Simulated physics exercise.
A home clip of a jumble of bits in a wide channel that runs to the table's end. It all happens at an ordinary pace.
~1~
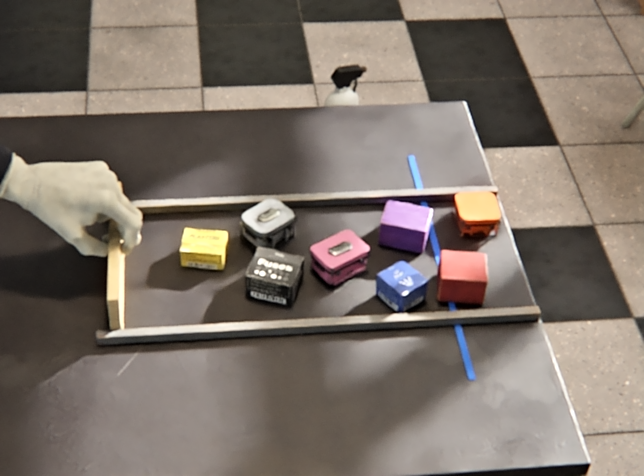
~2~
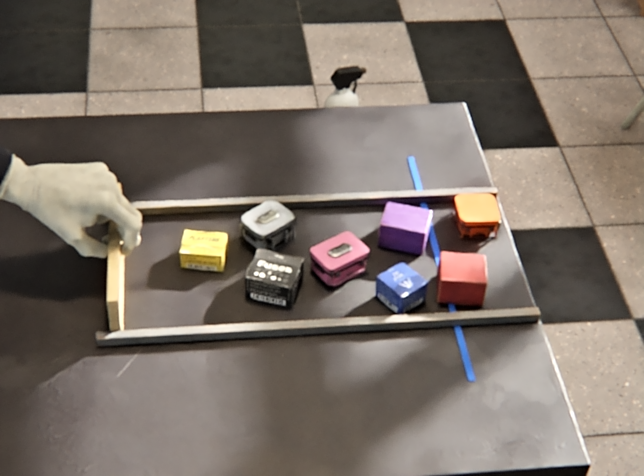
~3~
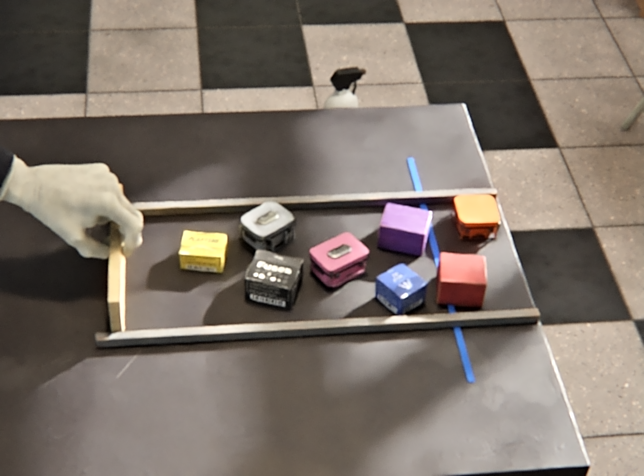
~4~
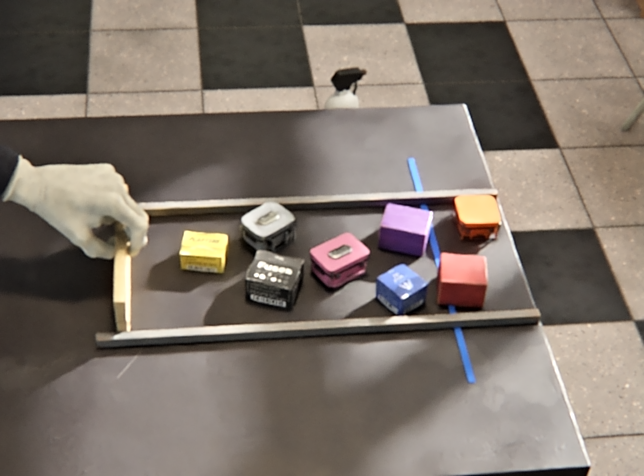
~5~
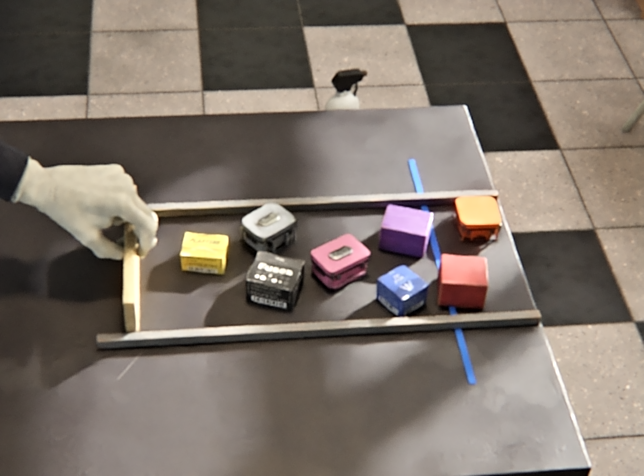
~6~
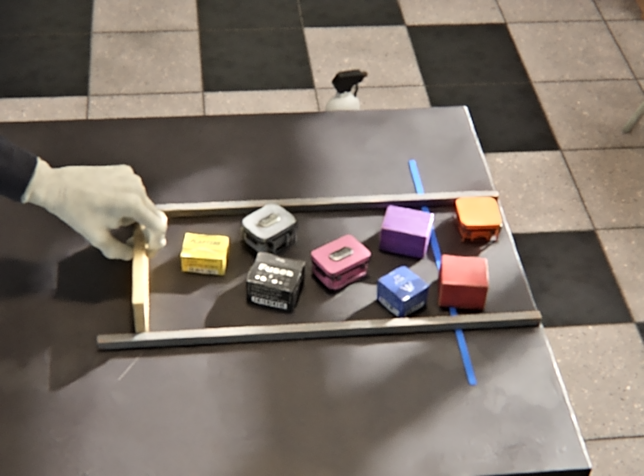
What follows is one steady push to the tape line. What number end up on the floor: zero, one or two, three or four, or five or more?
The number that fall off is one or two.
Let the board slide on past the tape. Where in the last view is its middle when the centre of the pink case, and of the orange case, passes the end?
Near (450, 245) and (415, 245).
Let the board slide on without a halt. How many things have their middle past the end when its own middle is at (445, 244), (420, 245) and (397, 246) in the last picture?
It would be 2, 2 and 0.
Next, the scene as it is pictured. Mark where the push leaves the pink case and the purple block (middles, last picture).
First (511, 253), then (494, 223).
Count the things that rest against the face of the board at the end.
That makes 3.
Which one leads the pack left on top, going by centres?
The pink case.
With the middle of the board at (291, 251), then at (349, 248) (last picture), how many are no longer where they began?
First 4, then 7.
Soon after, none off yet; orange case at rest near (477, 220); red block at rest near (463, 283); purple block at rest near (406, 232).
Then, none off yet; orange case at rest near (477, 220); red block moving near (474, 284); purple block moving near (415, 231).
At rest, the number that fall off is one or two; fallen, red block and orange case.
